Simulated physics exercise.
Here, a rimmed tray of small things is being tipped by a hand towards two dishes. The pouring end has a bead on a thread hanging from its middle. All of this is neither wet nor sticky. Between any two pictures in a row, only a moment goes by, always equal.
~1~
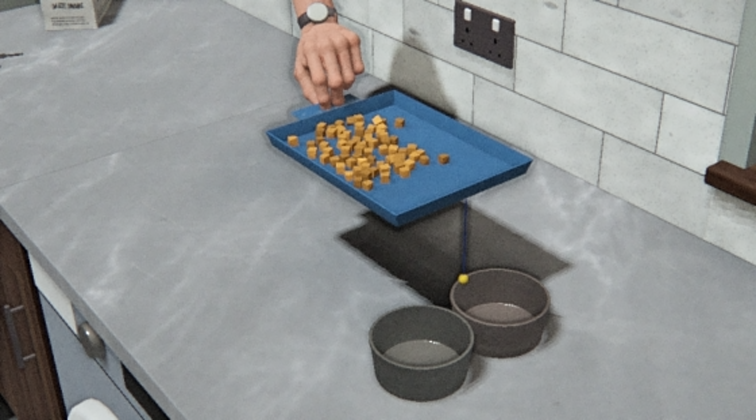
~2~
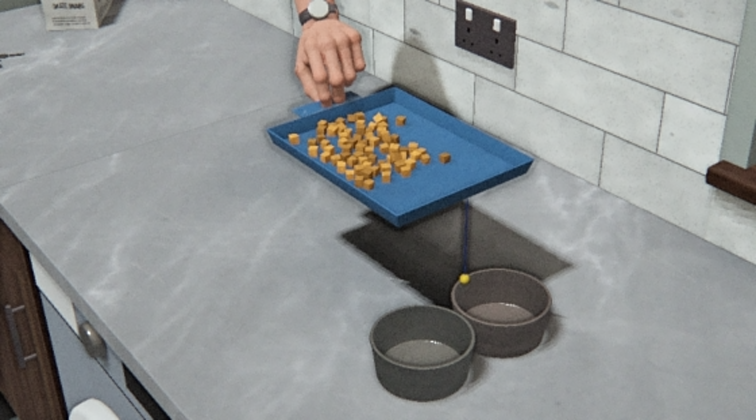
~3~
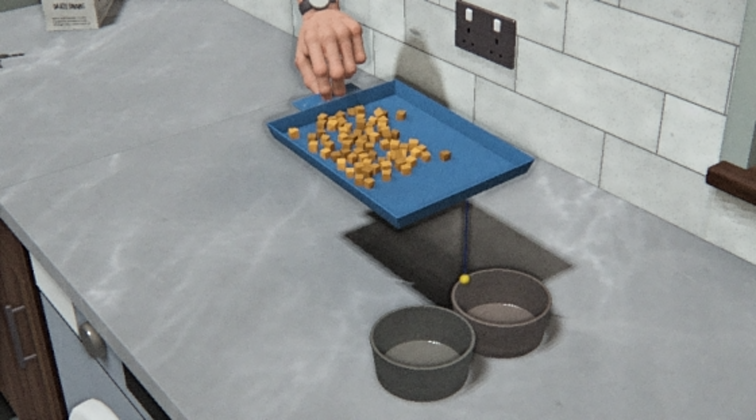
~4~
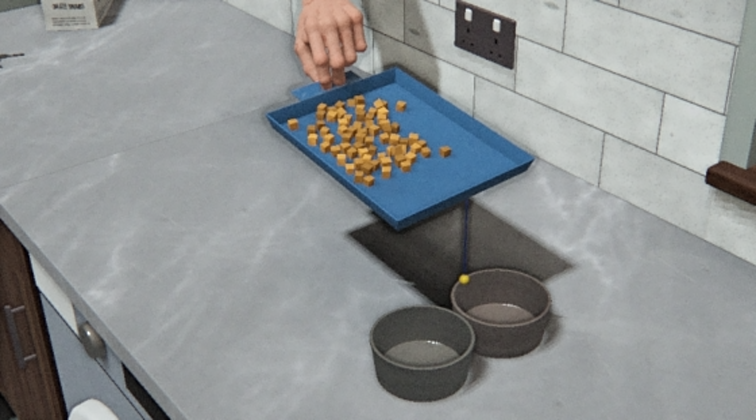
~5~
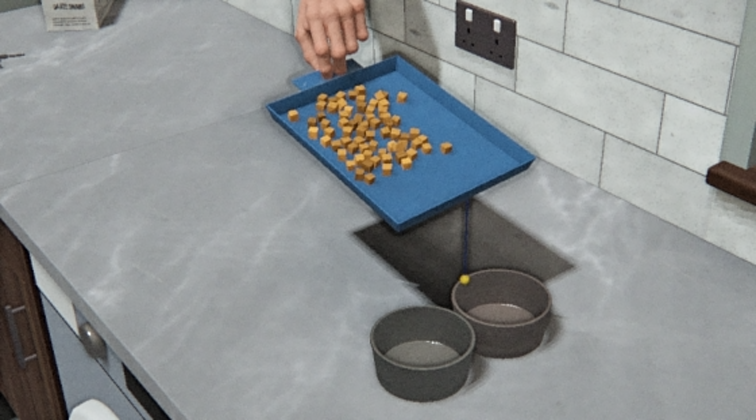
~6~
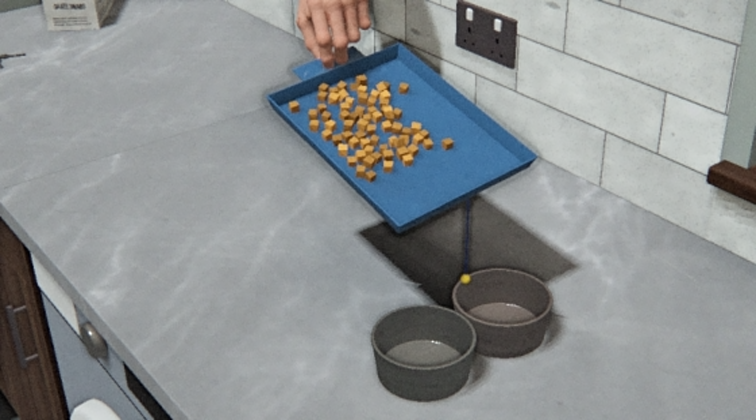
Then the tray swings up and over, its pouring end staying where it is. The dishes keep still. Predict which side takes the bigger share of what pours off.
The dish on the left is going to receive more.
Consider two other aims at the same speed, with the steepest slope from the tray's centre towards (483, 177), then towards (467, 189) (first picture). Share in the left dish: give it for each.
0 % and 10 %, roughly.
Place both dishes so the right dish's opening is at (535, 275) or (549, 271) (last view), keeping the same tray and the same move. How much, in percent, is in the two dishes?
The first gives 60 %, the second 40 %.
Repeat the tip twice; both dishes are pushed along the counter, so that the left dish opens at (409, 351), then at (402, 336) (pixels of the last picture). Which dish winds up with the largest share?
First place: The leftmost dish. Second place: The leftmost dish.
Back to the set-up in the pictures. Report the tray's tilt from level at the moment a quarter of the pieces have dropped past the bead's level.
Near 95 degrees.
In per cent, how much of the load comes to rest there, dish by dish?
Roughly: Left 90 %, right 10 %.
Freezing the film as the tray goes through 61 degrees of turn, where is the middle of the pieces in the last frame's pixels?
The middle of the load sits near (416, 196).
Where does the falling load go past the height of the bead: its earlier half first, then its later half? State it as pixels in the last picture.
Around (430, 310) first; around (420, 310) second.
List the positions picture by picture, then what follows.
In the first picture, corners of the pouring end near (397, 211) and (526, 159), level; middle of the load near (360, 150), croutons; left dish near (454, 376); right dish near (533, 333); bead on its thread near (464, 279).
In the second picture, corners of the pouring end near (398, 212) and (527, 159), level; middle of the load near (361, 149).
In the third picture, corners of the pouring end near (398, 214) and (528, 158), tipped barely, lowest at the left corner; middle of the load near (361, 145).
In the fourth picture, corners of the pouring end near (398, 216) and (528, 157), tipped a little, lowest at the left corner; middle of the load near (361, 138).
In the fifth picture, corners of the pouring end near (399, 219) and (529, 157), tipped a little, lowest at the left corner; middle of the load near (362, 132).
In the sixth picture, corners of the pouring end near (400, 220) and (531, 155), tipped clearly, lowest at the left corner; middle of the load near (363, 126); left dish near (456, 376); right dish near (536, 333).
Shortly afterwards, tray tipped steeply; all but a few on the tray; a little in the air.
Next, tray tipped past a quarter turn; near a third on the tray; near a third in the left dish; a little in the right dish; near a quarter in the air.
Some moments later, tray tipped past a quarter turn; all but a few in the left dish; a little in the right dish; only a few outside both.
In the end, tray tipped past a quarter turn; all but a few in the left dish; a little in the right dish; only a few outside both.
